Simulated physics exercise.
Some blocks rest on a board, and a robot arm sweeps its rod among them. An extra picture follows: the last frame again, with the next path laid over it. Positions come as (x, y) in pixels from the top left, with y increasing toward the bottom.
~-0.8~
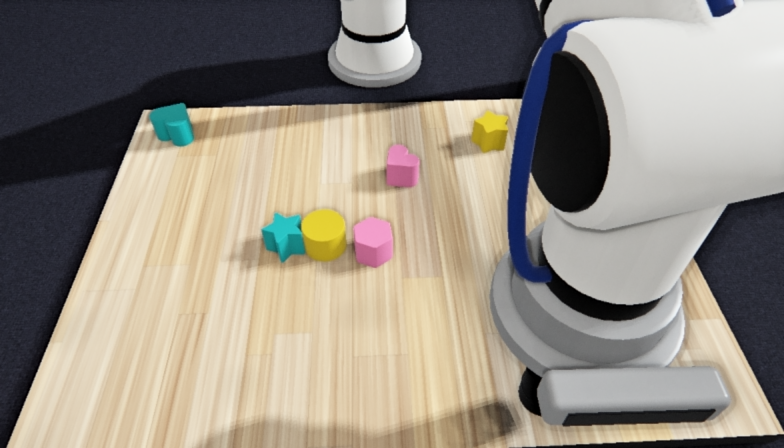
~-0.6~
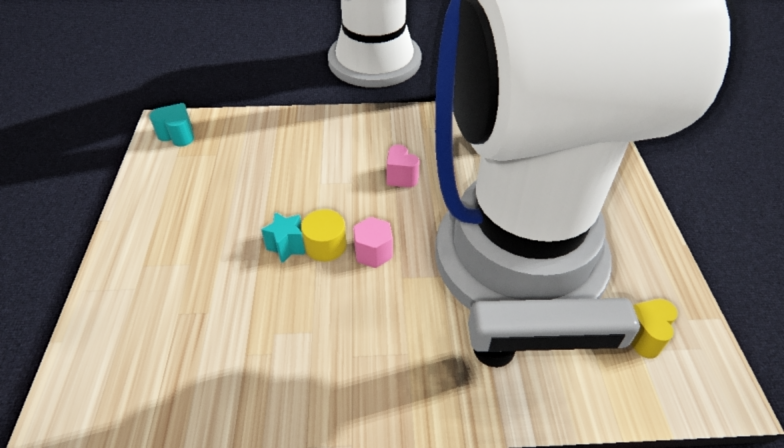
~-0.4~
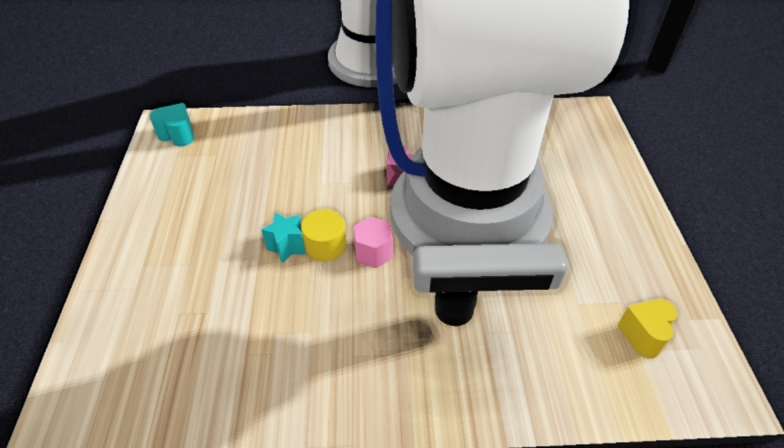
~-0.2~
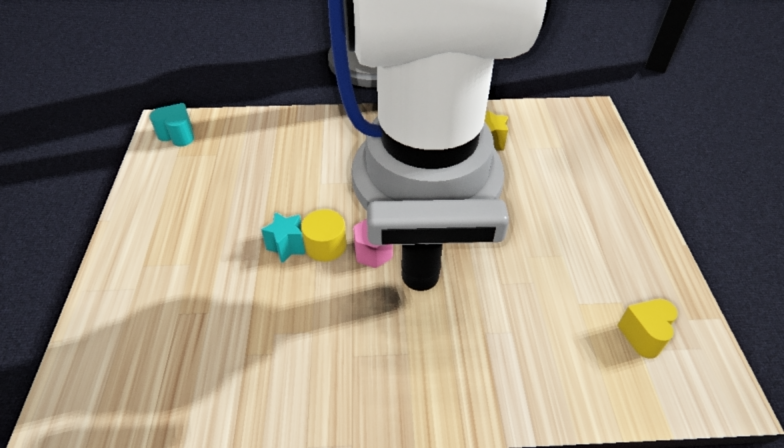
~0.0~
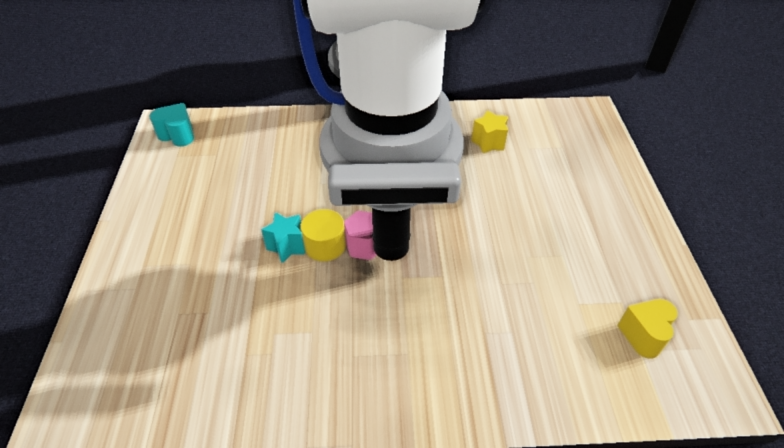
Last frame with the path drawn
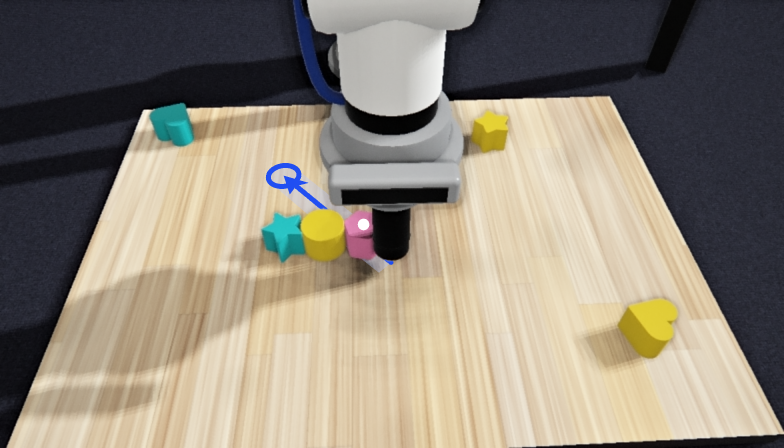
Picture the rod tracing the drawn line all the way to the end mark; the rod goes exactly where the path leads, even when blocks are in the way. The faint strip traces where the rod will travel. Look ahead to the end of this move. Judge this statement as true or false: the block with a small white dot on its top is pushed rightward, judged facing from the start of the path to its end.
Verdict: True.
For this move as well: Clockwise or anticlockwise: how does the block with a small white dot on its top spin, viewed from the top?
The twist is clockwise.
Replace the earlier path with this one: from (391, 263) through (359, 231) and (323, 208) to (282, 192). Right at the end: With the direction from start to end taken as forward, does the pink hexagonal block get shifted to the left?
Answer: No.
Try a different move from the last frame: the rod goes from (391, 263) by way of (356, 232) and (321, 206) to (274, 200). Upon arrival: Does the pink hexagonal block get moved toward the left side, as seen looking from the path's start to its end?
No, that is not what happens.
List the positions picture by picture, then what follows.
In the first picture, tip of the rod at (540, 396), middles of tops, turquoise star block at (283, 226), yellow circle at (323, 225), pink hexagonal block at (373, 232), pink heart block at (401, 156).
In the second picture, rod at (493, 350), nothing pushed.
In the third picture, rod at (454, 311), nothing pushed.
In the fourth picture, rod at (420, 277), nothing pushed.
In the fifth picture, rod at (391, 248), turquoise star block at (283, 226), yellow circle at (322, 224), pink hexagonal block at (364, 224), pink heart block hidden.
The line goes in a line from (391, 263) to (284, 176); the dot is on the pink hexagonal block.
What follows on the original path. One third of the way, rod at (350, 216); turquoise star block at (272, 227), turned 25° anticlockwise; yellow circle at (305, 212); pink hexagonal block at (335, 188), turned 20° clockwise.
Two thirds of the way, rod at (314, 187); turquoise star block at (266, 229), turned 50° anticlockwise; yellow circle at (286, 203); pink hexagonal block at (313, 159), turned 55° clockwise.
At the end, rod at (281, 161); turquoise star block at (266, 229), turned 50° anticlockwise; yellow circle at (286, 203); pink hexagonal block at (309, 143), turned 95° clockwise; pink heart block unmoved.
